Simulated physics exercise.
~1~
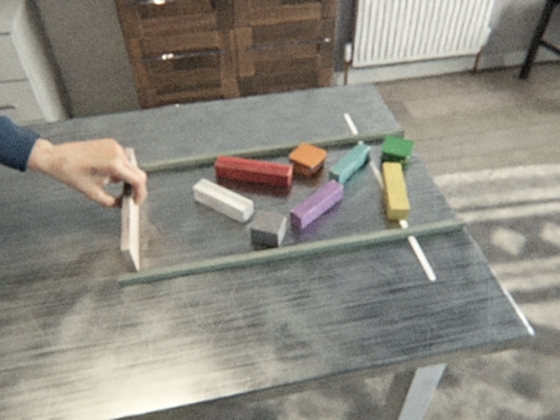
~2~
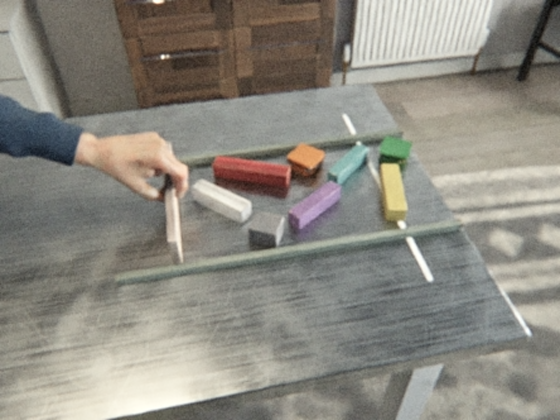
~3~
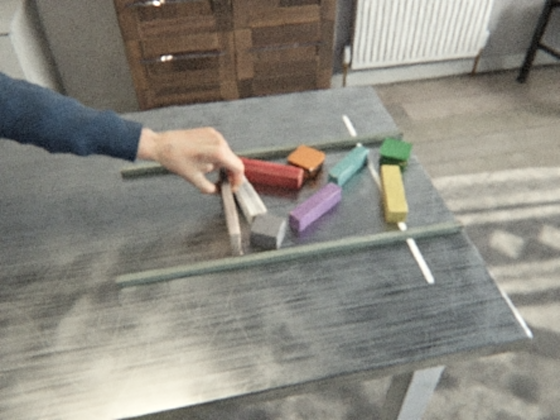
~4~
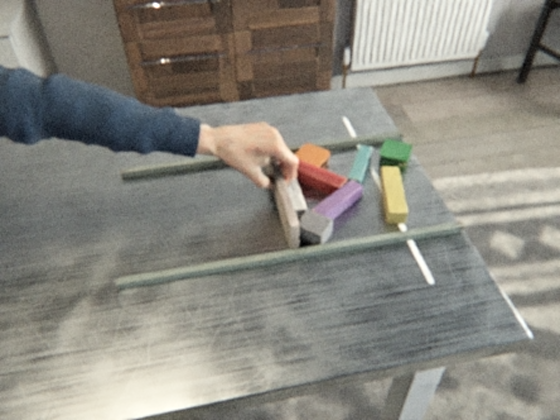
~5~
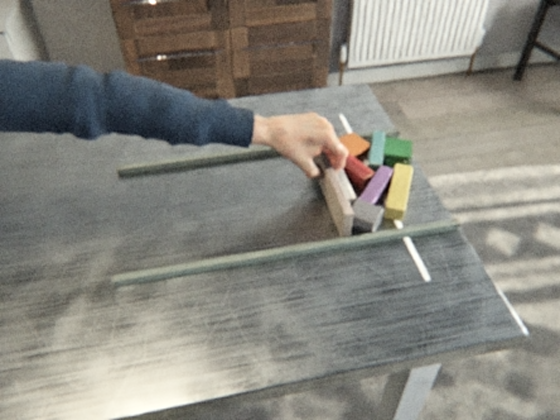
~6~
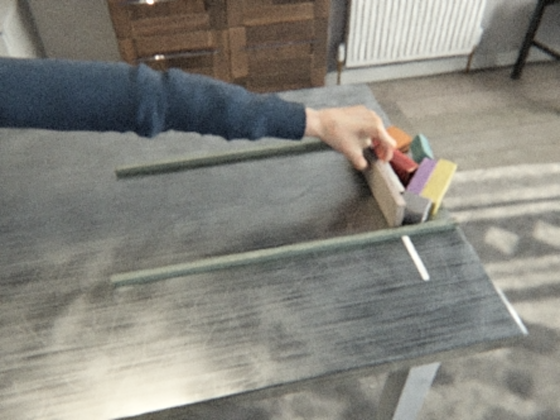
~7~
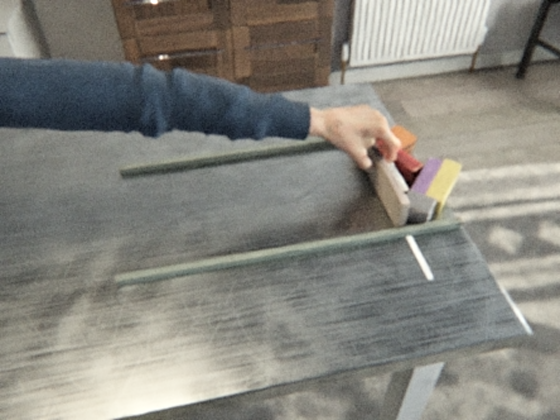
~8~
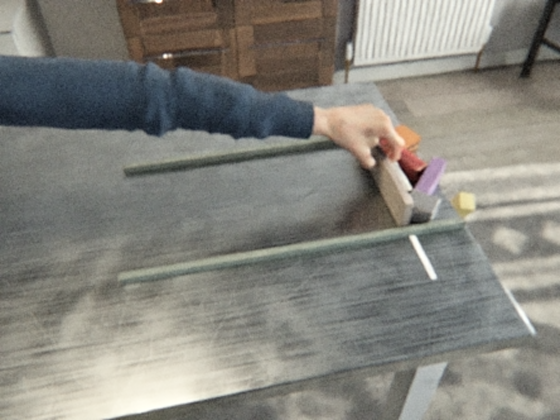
A hand in a dark blue sleeve holds a pale board upright at the left of a channel between two green strips on a grey table, seen from above at an angle. Ahead lie red, white, orange, purple, turquoise, yellow and green pieces and a grey block. The board slides right, gathering the white stick, then the red bar and grey block. The pieces bunch together and are pushed over the white tape to the table's right end. The board halts there as the turquoise, green and yellow pieces go over the edge, while the orange, red, purple and grey ones remain beside it.
